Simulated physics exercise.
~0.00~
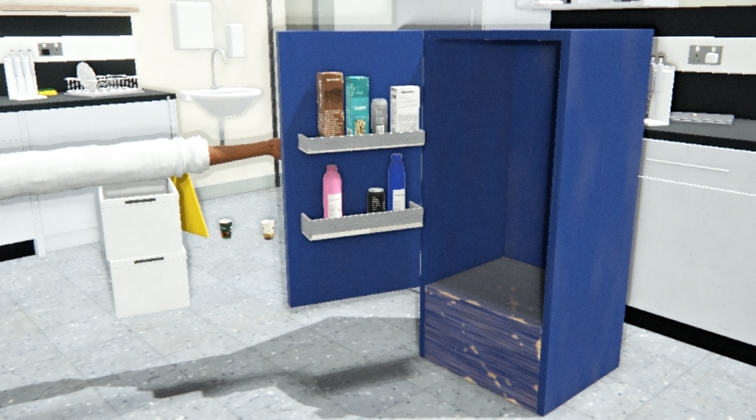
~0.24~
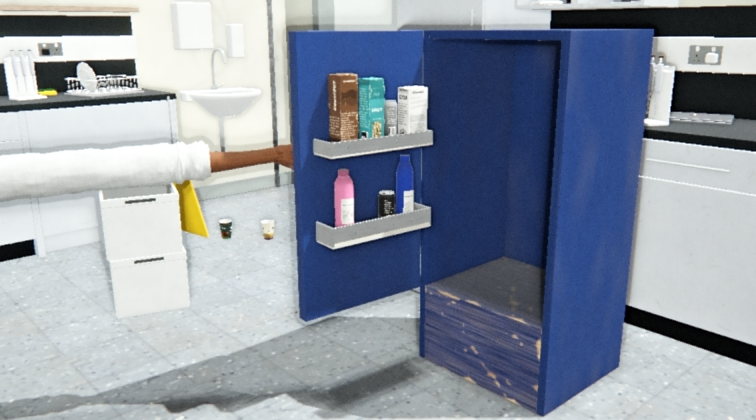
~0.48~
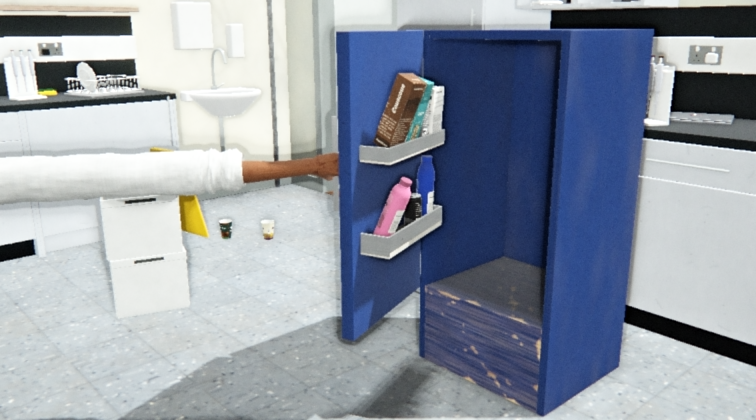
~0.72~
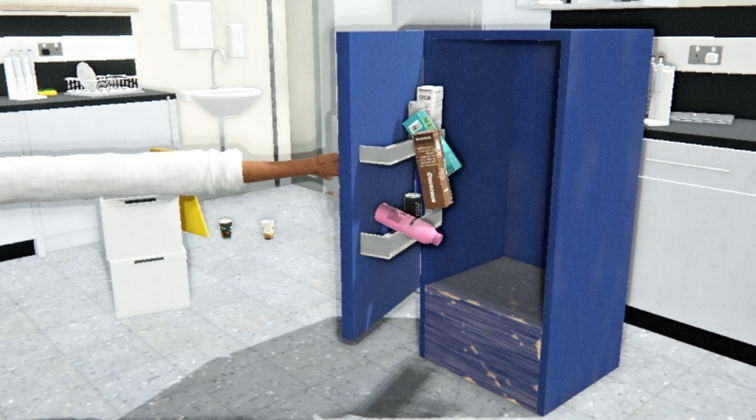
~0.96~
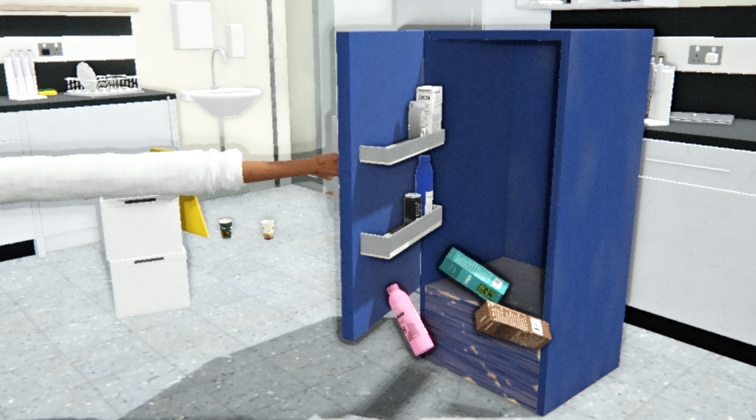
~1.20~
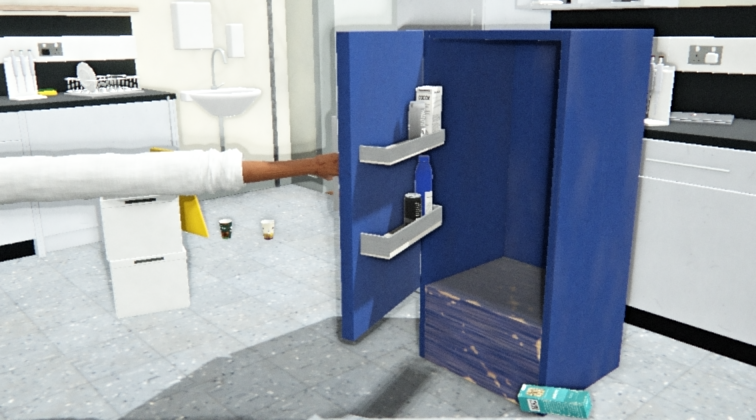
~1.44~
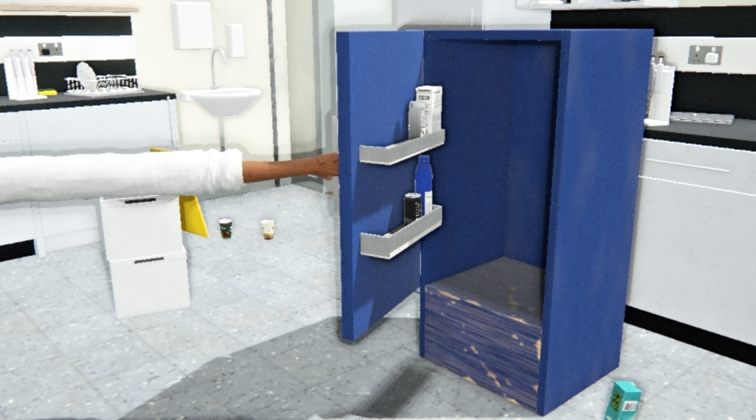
A blue cabinet door with two grey racks of cartons, bottles and cans is swung partly shut by a white-sleeved arm reaching from the left, in a bright kitchen-like room seen from a fixed spot in front. The door stops abruptly, still well open, and the brown and turquoise cartons and the pink bottle lean, then tip over the racks. They tumble down past the cabinet's wooden base and onto the floor. The turquoise carton slides off to the right, while the brown carton and pink bottle disappear from view. The white carton, blue bottle and both cans remain in the racks.
